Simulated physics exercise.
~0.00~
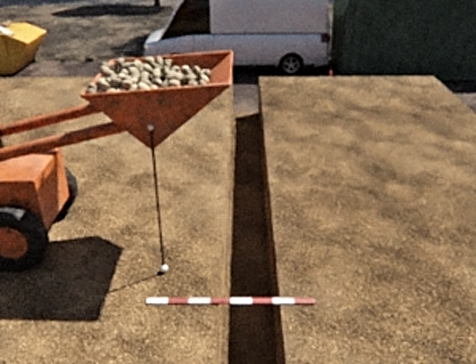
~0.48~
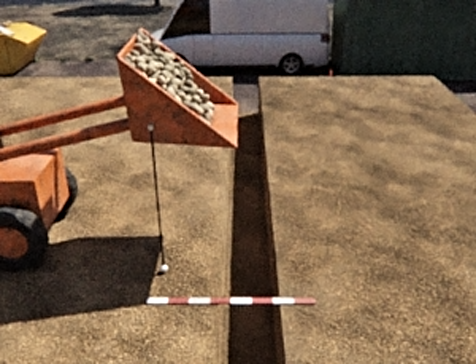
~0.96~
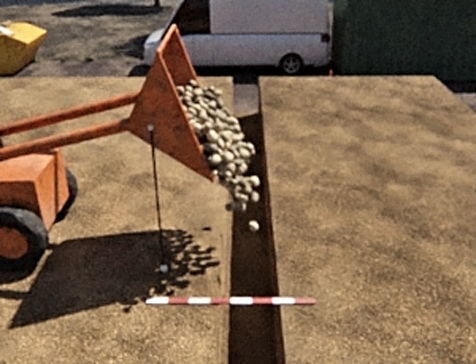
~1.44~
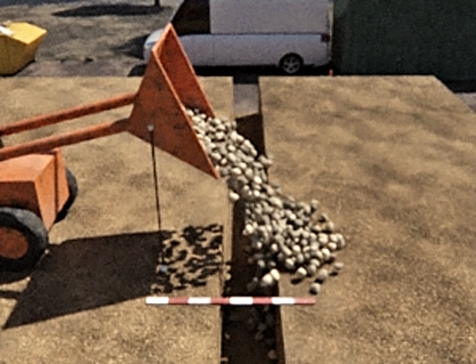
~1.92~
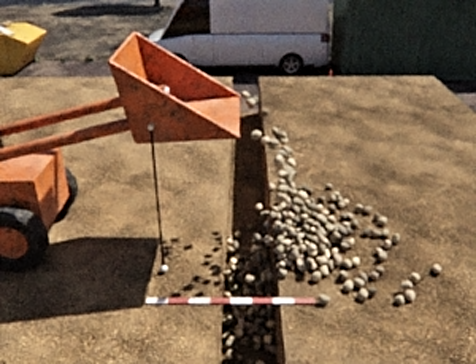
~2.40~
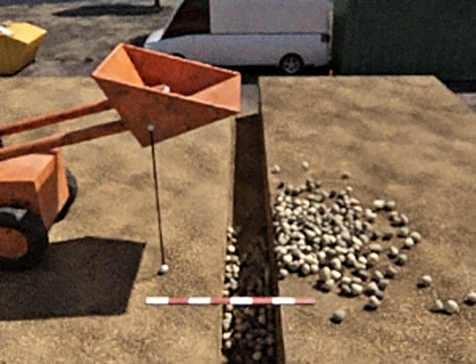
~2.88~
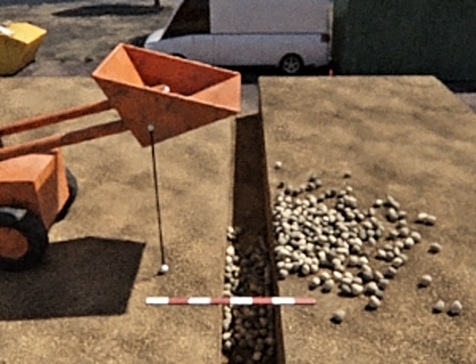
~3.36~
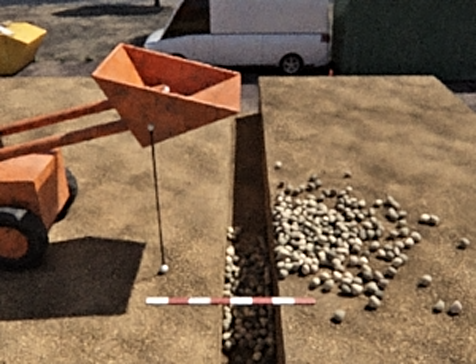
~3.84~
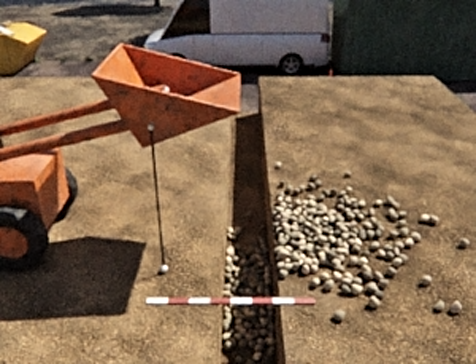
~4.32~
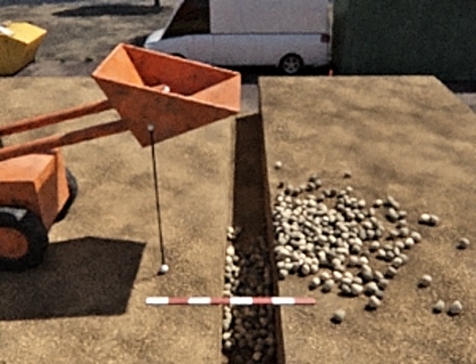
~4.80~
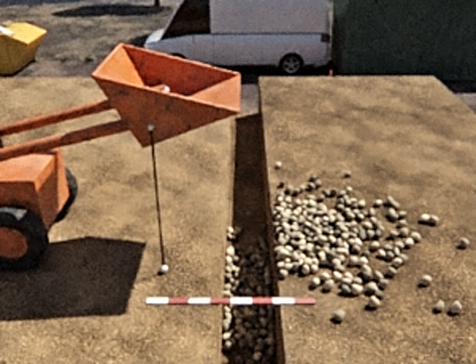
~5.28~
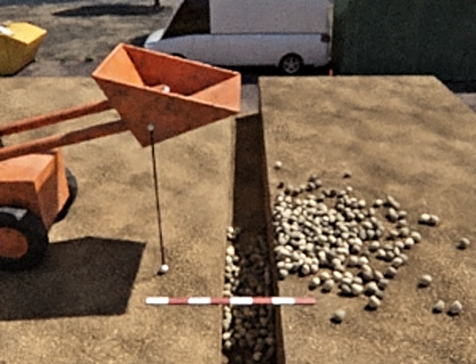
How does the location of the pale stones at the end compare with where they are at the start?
At the start the stones are heaped in the raised orange bucket at the upper left, and at the end nearly all of them lie lower and further right, some in the trench and the rest scattered on the ground to its right.
An orange loader stands at the left on sandy brown ground, its raised bucket heaped with pale rounded stones, seen from above by a still camera. A narrow trench runs away ahead of it, with a red and white striped pole lying across, and a white van and a dark green container stand behind. The bucket tips forward steeply, and the stones pour out over the trench. Some drop into it while many spill and roll onto the ground beyond. The bucket then swings partly back up and stops, nearly empty, leaving stones in the trench and a scattered pile to its right.
